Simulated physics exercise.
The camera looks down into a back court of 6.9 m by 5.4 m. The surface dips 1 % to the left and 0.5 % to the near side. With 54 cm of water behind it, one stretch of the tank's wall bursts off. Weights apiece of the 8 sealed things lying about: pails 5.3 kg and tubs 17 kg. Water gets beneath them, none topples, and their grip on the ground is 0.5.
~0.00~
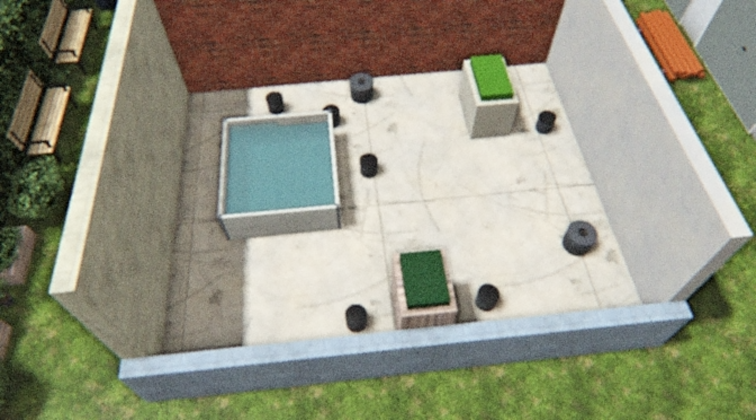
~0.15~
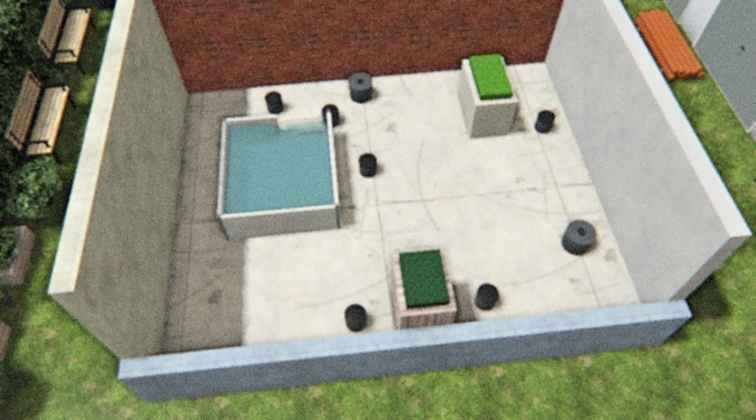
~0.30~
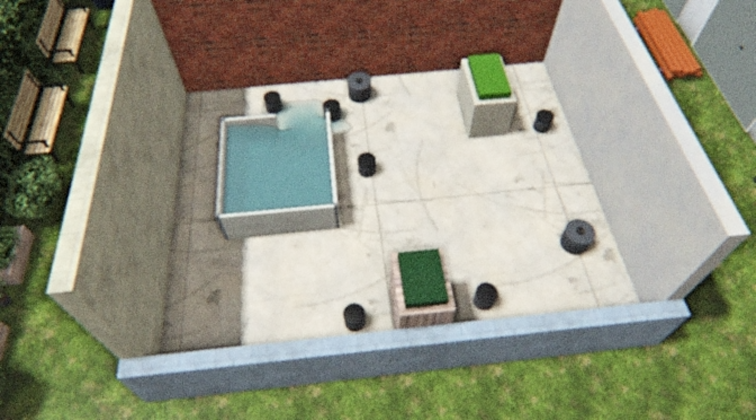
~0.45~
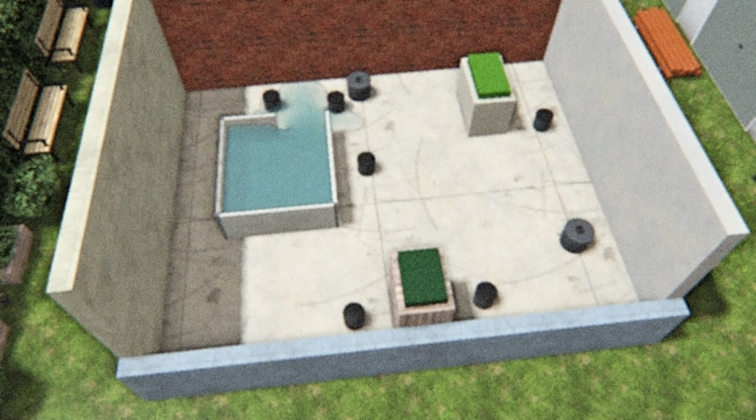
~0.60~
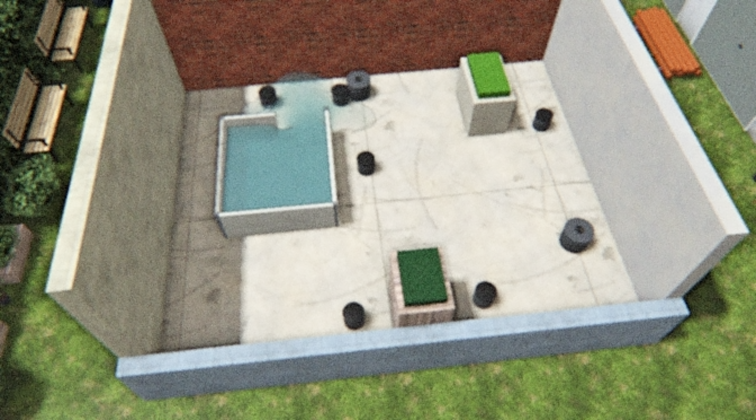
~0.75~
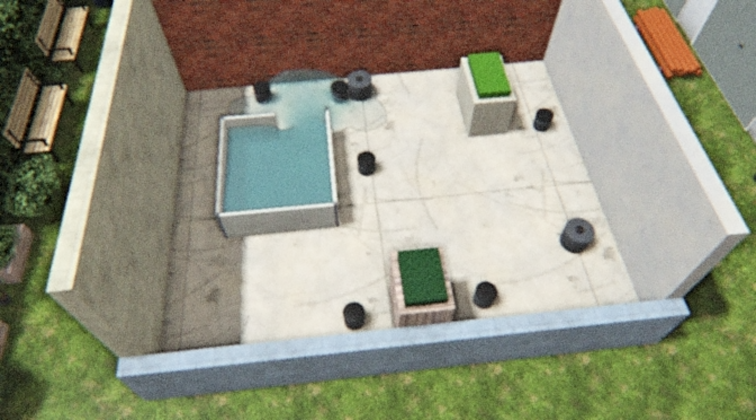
Water pours through a gap in the tank's back wall and pushes two dark pails apart.
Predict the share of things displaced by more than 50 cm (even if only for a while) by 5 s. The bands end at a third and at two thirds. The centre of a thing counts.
Share: One to two thirds.
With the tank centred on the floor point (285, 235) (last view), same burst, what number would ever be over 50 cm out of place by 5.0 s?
Then 3.
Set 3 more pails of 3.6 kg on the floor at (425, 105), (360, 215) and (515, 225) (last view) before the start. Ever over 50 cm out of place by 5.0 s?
In turn: Past it, short of it, under.
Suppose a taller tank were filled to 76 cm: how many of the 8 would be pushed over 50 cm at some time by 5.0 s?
In that case 4 of them.
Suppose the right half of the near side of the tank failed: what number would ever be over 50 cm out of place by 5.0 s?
In that case 1 of them.
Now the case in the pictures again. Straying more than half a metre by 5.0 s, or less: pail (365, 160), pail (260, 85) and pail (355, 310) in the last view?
In turn: Less, past it, short of it.
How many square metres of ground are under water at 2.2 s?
Some 11.0 m2.
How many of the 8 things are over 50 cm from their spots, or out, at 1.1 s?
By then 2.
After 1.1 s 2 of 8 are over 50 cm from their spots; 1 afloat.
After 2.2 s 3 of 8 are over 50 cm from their spots; 2 afloat.
After 3.5 s 3 of 8 are over 50 cm from their spots; 1 afloat.
After 5.0 s 3 of 8 are over 50 cm from their spots, and 3 have been at some point; 1 afloat.
